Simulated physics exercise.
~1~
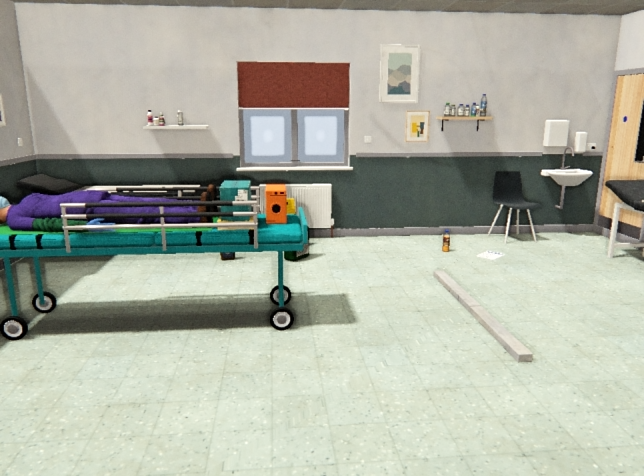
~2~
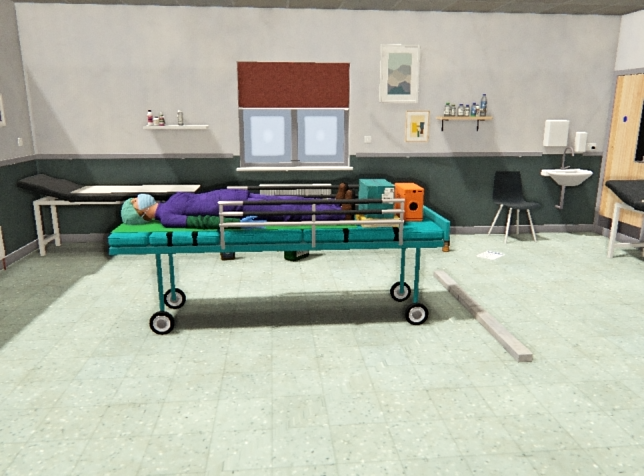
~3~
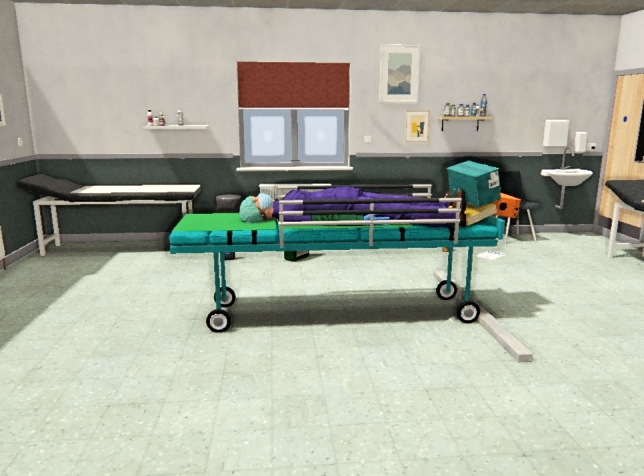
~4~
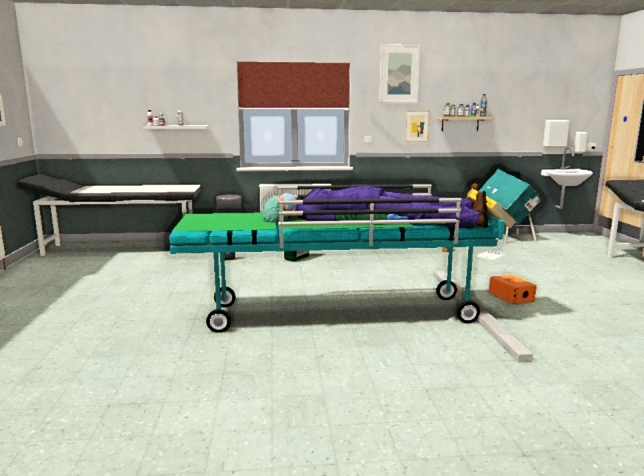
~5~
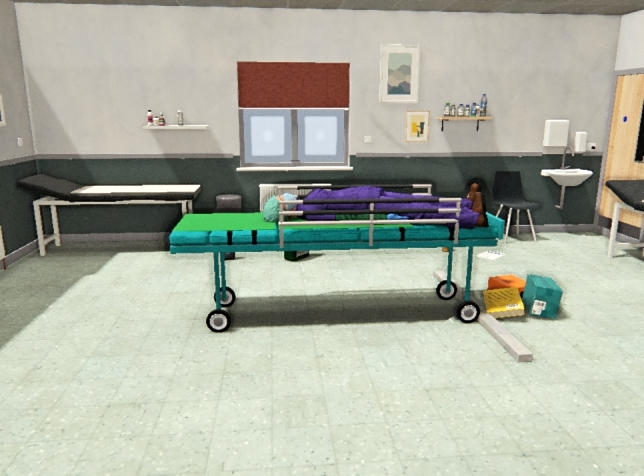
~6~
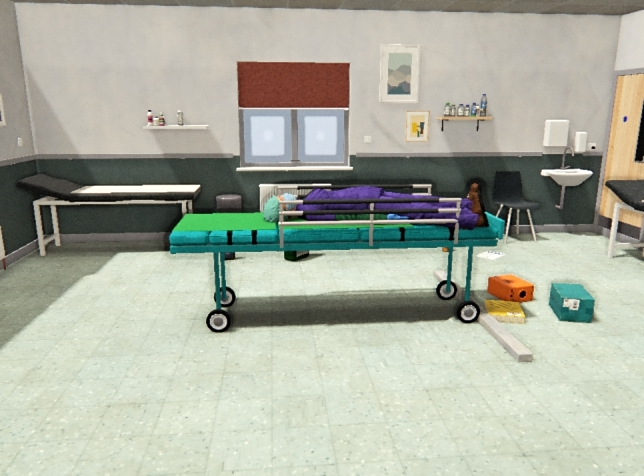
A teal wheeled stretcher rolls right across a clinic room, feet first, carrying a person in purple with a teal holdall, an orange monitor and a yellow folder near the feet. It stops at a pale raised sill on the floor without tilting, while the person slides further towards the foot end. The monitor tips onto its side and drops off first. The holdall and folder tilt over the end, then tumble down after it. The stretcher stays put with the person still lying on it, feet short of the end, and all three items rest on the floor.
